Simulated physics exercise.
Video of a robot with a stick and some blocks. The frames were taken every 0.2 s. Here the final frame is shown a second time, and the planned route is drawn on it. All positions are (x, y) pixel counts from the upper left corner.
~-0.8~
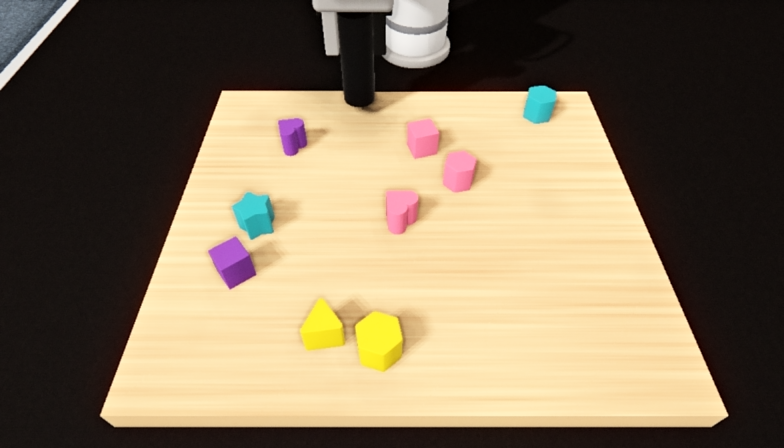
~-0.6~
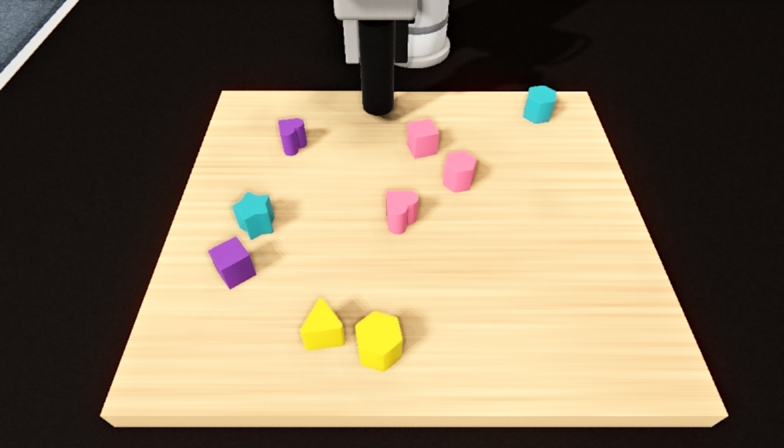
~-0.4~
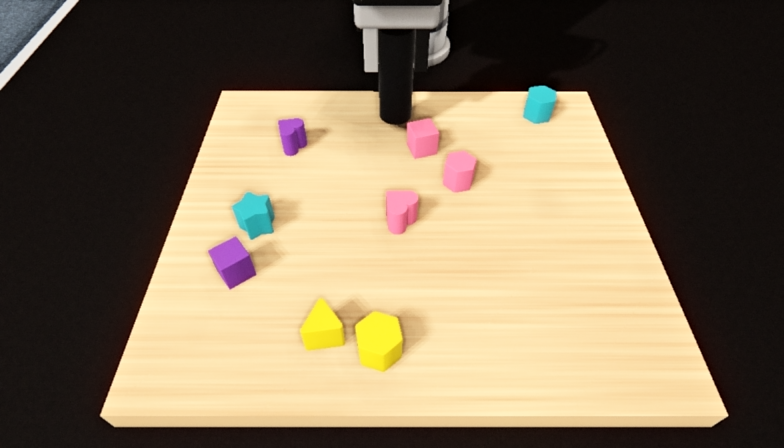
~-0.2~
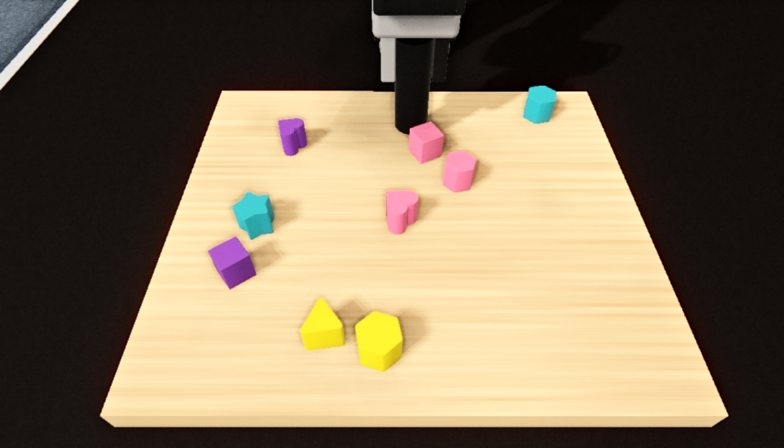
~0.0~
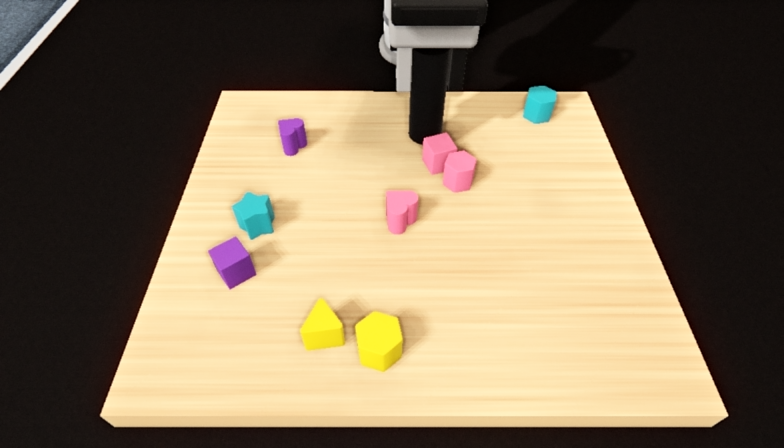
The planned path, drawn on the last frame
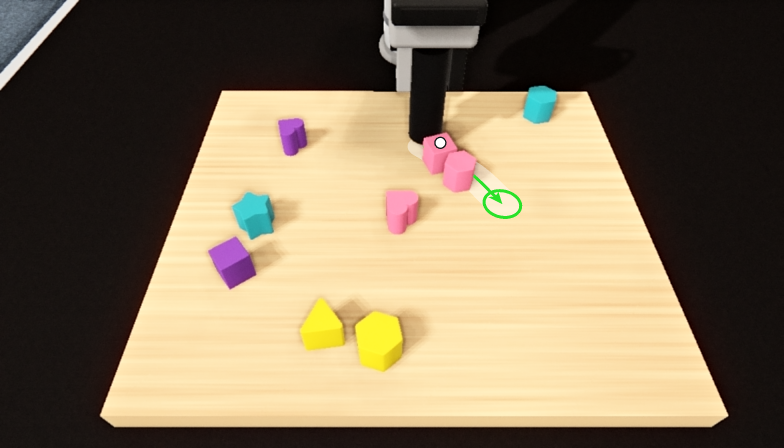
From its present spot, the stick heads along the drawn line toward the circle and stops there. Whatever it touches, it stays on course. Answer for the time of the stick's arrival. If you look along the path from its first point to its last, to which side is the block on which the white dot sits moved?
The answer is right.
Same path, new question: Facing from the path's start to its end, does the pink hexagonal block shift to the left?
I'd say no.
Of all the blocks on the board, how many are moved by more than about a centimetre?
Two blocks, no more.
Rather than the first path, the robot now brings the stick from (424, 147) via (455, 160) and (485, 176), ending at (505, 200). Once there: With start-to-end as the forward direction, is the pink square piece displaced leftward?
No, it doesn't check out.
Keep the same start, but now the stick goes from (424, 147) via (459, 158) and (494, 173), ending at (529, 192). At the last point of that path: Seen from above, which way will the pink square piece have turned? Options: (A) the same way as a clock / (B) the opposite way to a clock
Letter A.
Path on the board, from (424, 147) via (466, 170), ending at (502, 204); the dot is on the pink square piece.
The first path, step by step. One third of the way, stick (454, 150); pink square piece (464, 161), turned 15° clockwise; pink hexagonal block (480, 180).
Two thirds of the way, stick (481, 168); pink square piece (486, 182), turned 30° clockwise; pink hexagonal block (494, 204), turned 20° clockwise.
At the end, stick (505, 192); pink square piece (500, 205), turned 45° clockwise; pink hexagonal block (501, 230), turned 35° clockwise.
